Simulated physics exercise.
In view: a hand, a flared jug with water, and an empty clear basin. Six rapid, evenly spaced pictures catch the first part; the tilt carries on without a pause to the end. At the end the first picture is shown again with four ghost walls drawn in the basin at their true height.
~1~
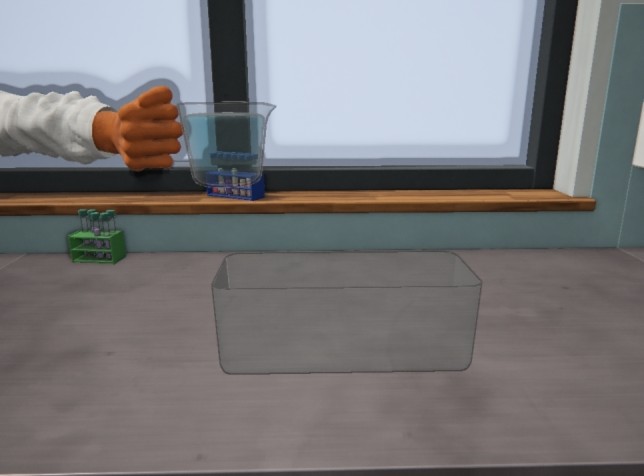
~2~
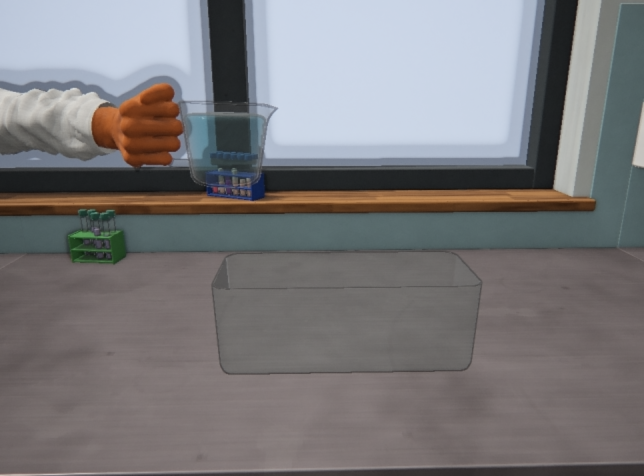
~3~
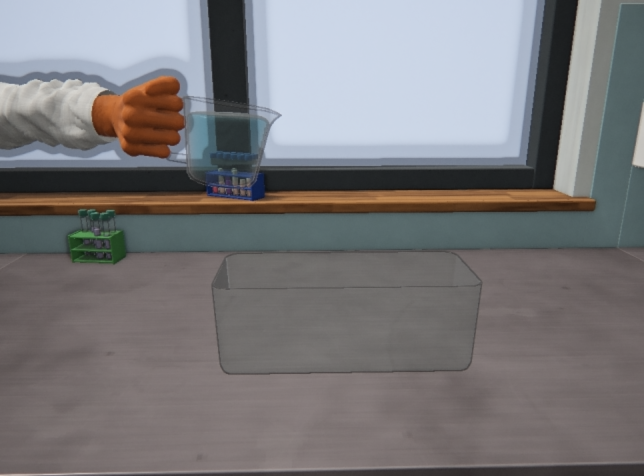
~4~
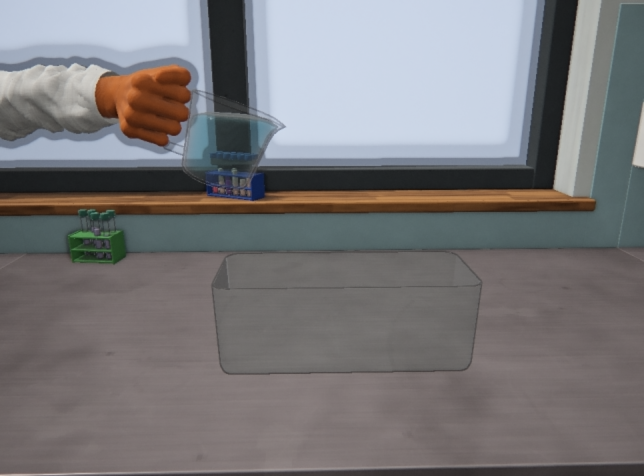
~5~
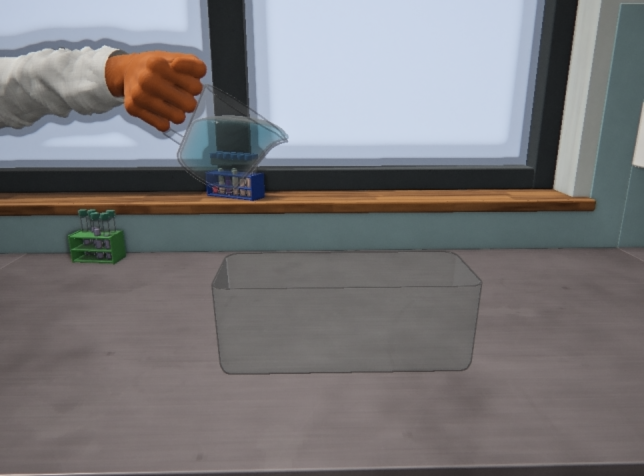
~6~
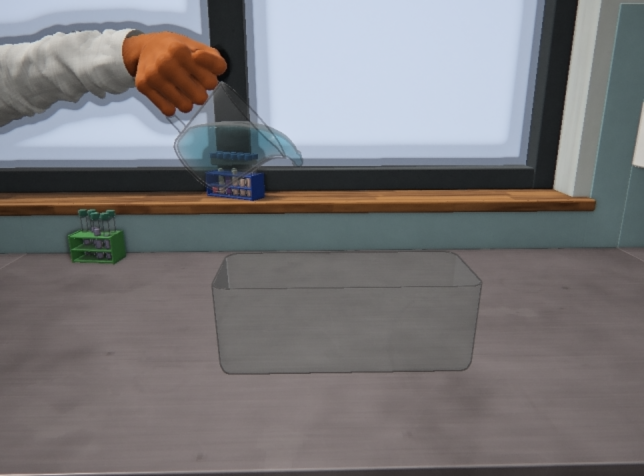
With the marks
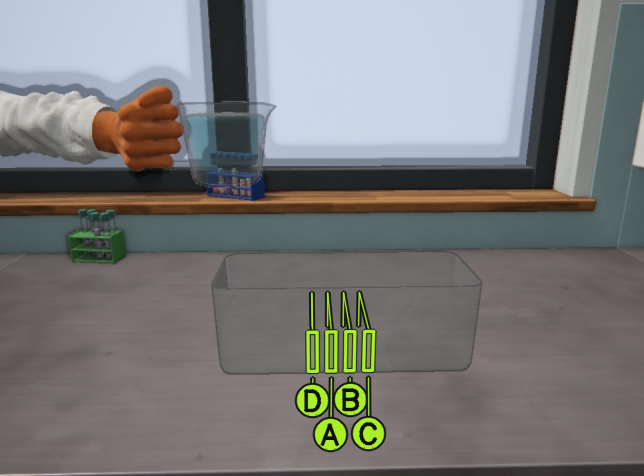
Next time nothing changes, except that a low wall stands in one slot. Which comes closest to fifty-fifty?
A works best here.
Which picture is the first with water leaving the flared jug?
In picture 5.
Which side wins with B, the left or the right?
More ends on the left.
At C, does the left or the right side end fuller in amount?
More ends on the left.
On the marked copy, A at (331, 378); B at (349, 377); C at (368, 377); D at (312, 378).
Choosing A, about 54 % ends left of the wall and 44 % right of it.
Choosing B, about 87 % ends left of the wall and 9 % right of it; 4 % is lost outside.
Choosing C, about 92 % ends left of the wall and 4 % right of it; 4 % is lost outside.
Choosing D, about 11 % ends left of the wall and 88 % right of it.
